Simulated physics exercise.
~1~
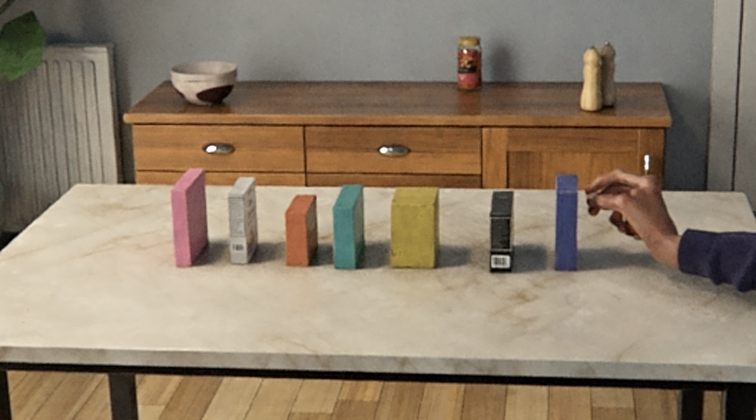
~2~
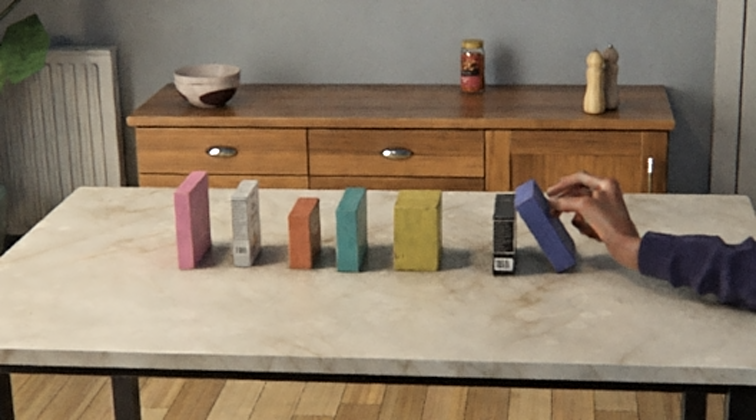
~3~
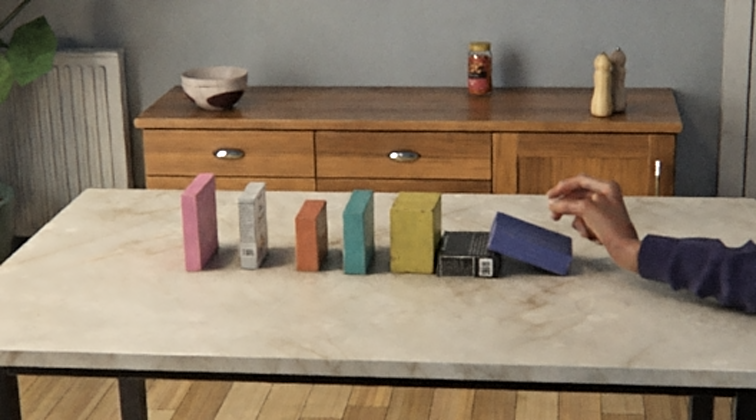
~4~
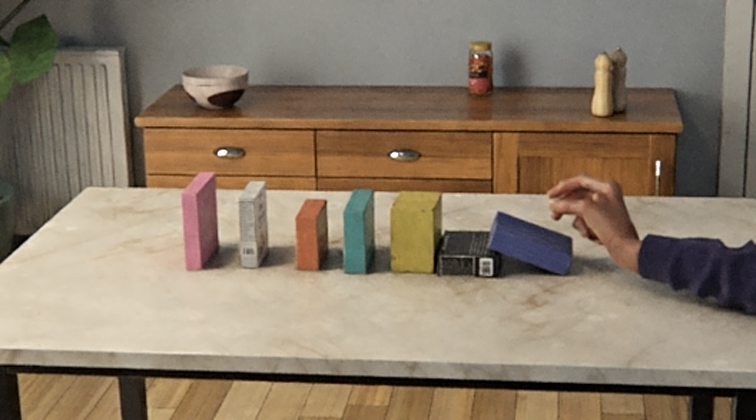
A hand tipped the blue board at the right end of a row of upright blocks, and it fell left, knocking the black packet flat; the board came to rest leaning on it, while the yellow block and the others stayed standing.
